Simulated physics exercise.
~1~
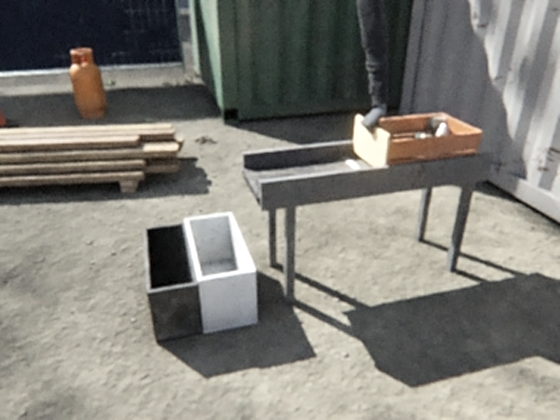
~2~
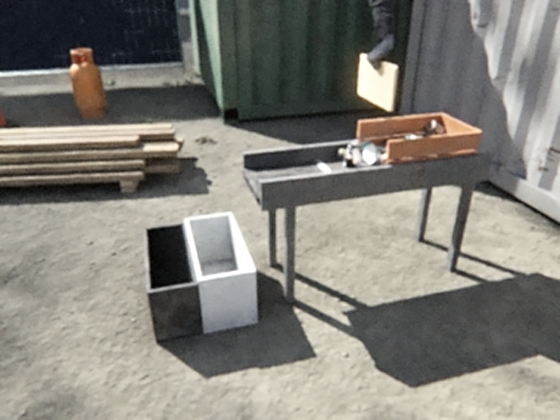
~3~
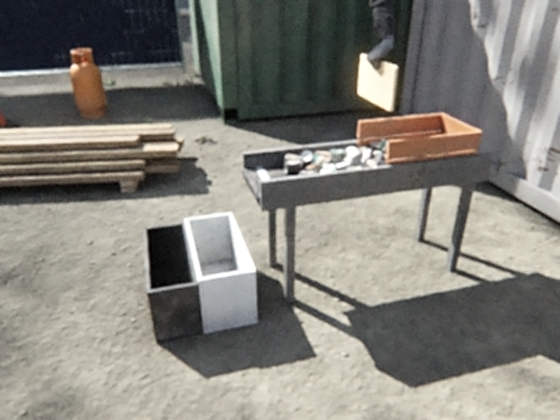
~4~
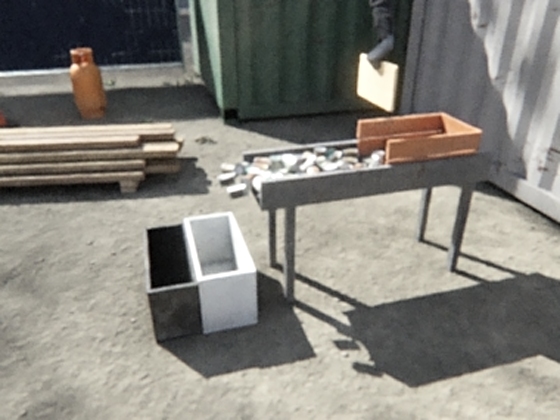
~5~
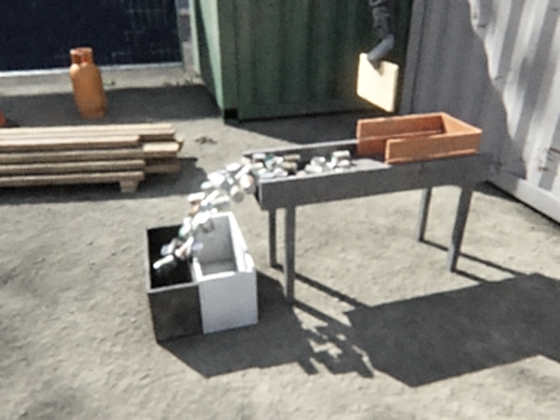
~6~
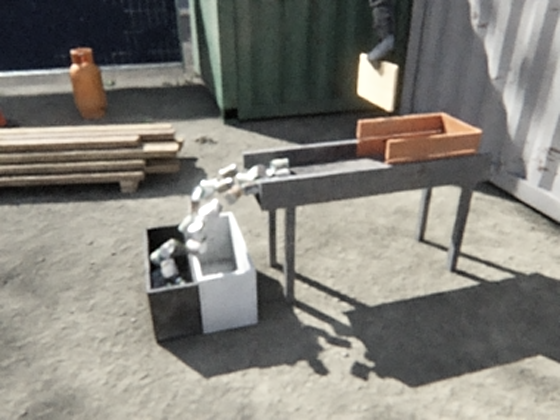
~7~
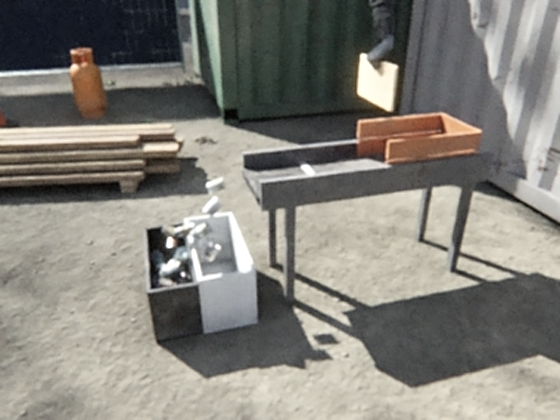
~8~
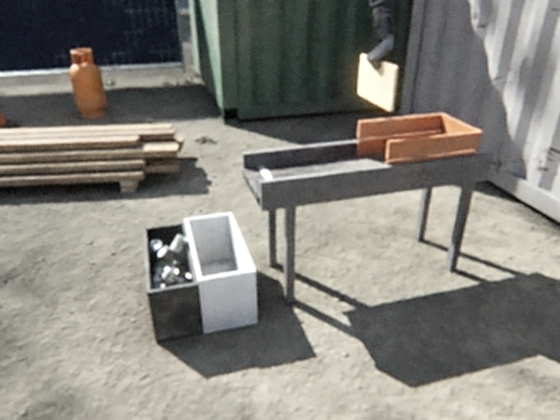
In a sunny yard, a dark arm lifted the board closing an orange pen, and a crowd of small tins rode left along a belt, spilling off the end mostly into the black box, with a few dropping into the white tub beside it.
